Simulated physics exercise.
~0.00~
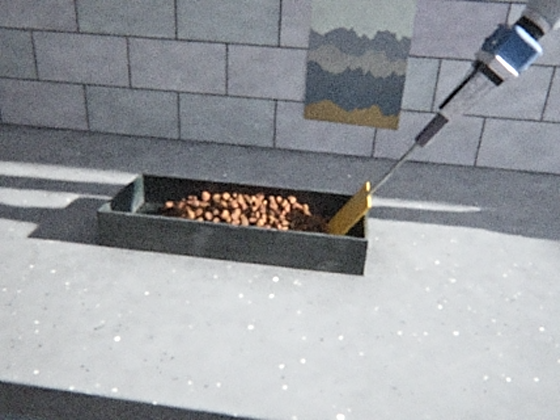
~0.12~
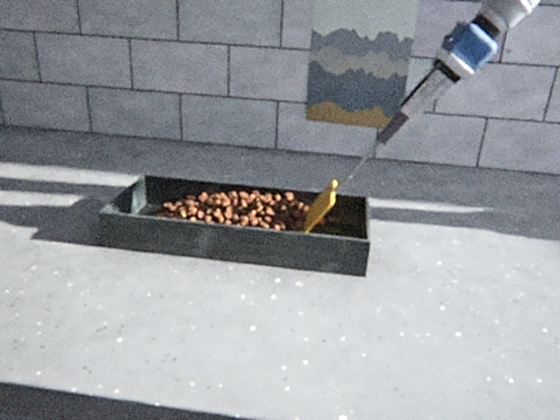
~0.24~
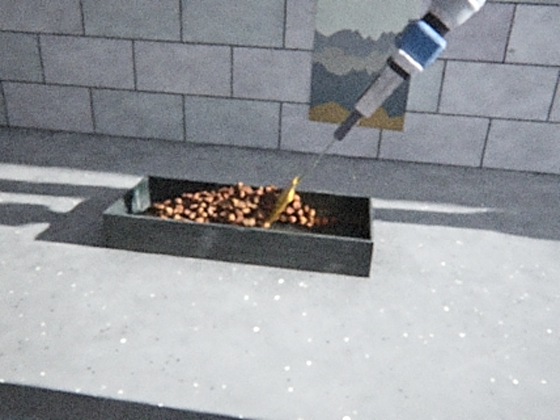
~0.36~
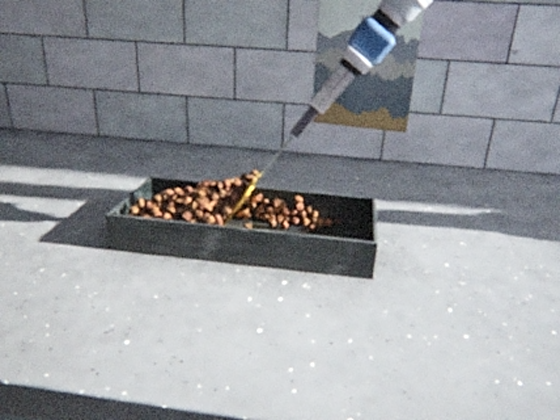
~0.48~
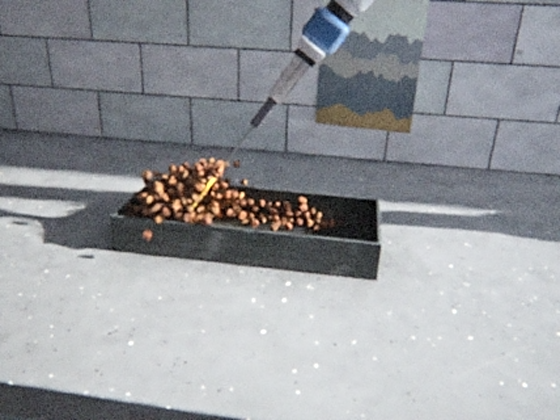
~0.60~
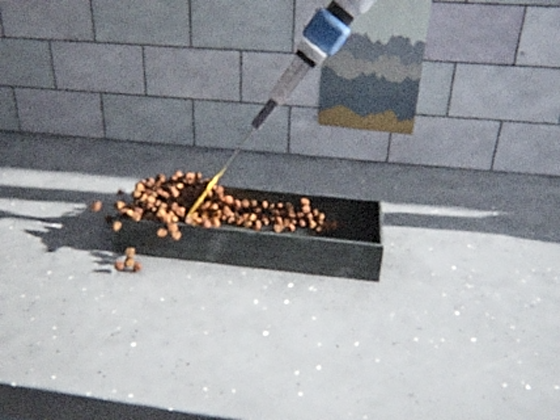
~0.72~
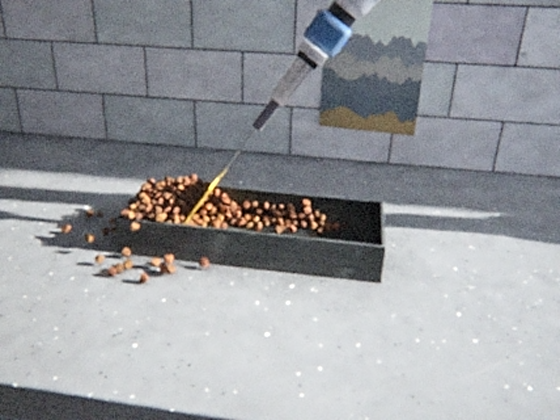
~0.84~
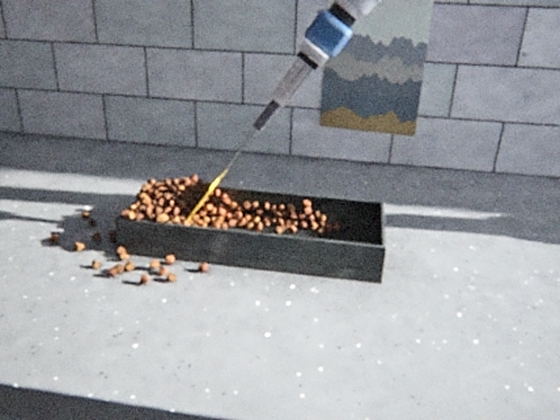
On a pale speckled counter by a grey block wall, a robot arm swept a yellow turner leftward through a dark tin of brown pellets, heaping them at the left end until some spilled over and lay scattered on the counter, most remaining inside.
